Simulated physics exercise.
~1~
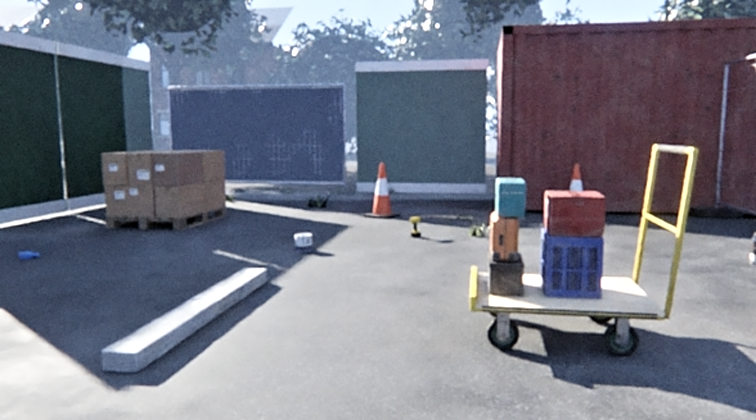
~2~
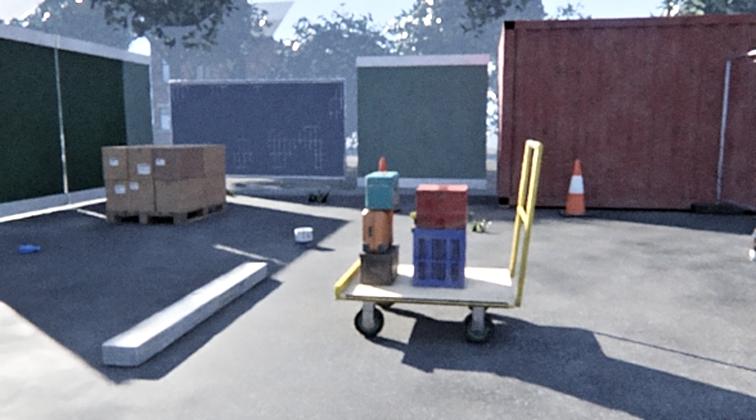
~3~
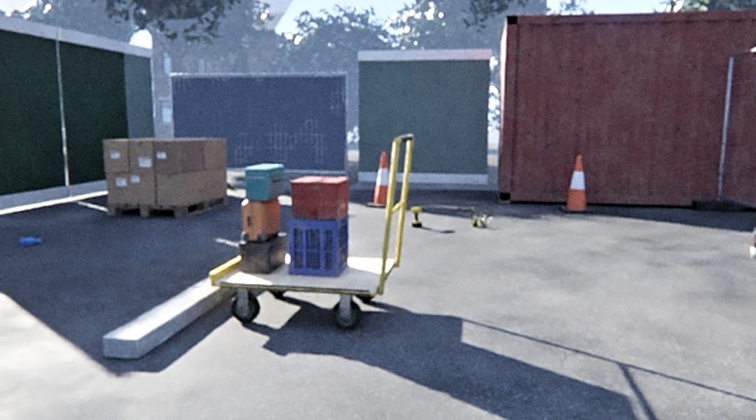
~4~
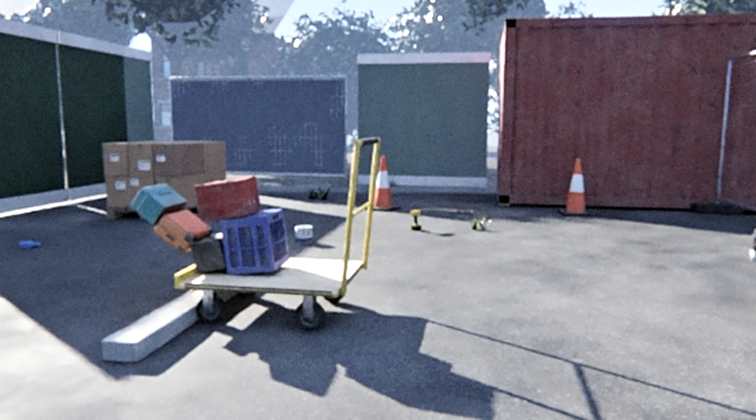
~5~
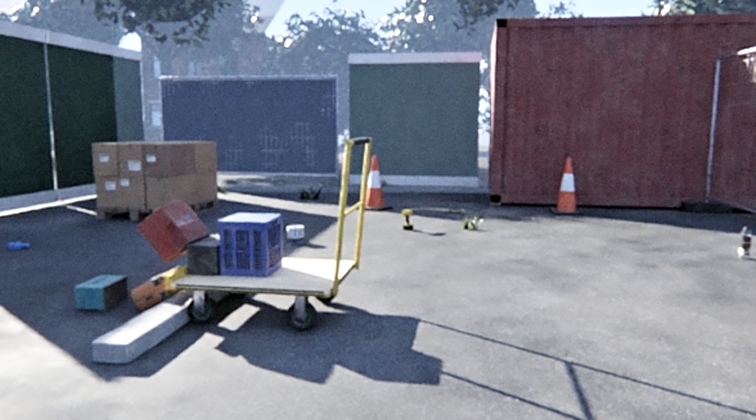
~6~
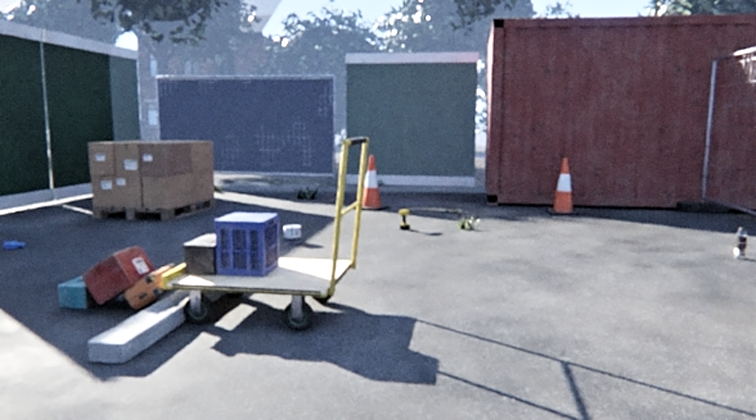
In a sunlit yard, a flat cart stacked with boxes rolled left and stopped against a low kerb, pitching its load forward; the teal toolbox, orange case and red carton tumbled to the ground, while the blue crate and dark box stayed aboard.
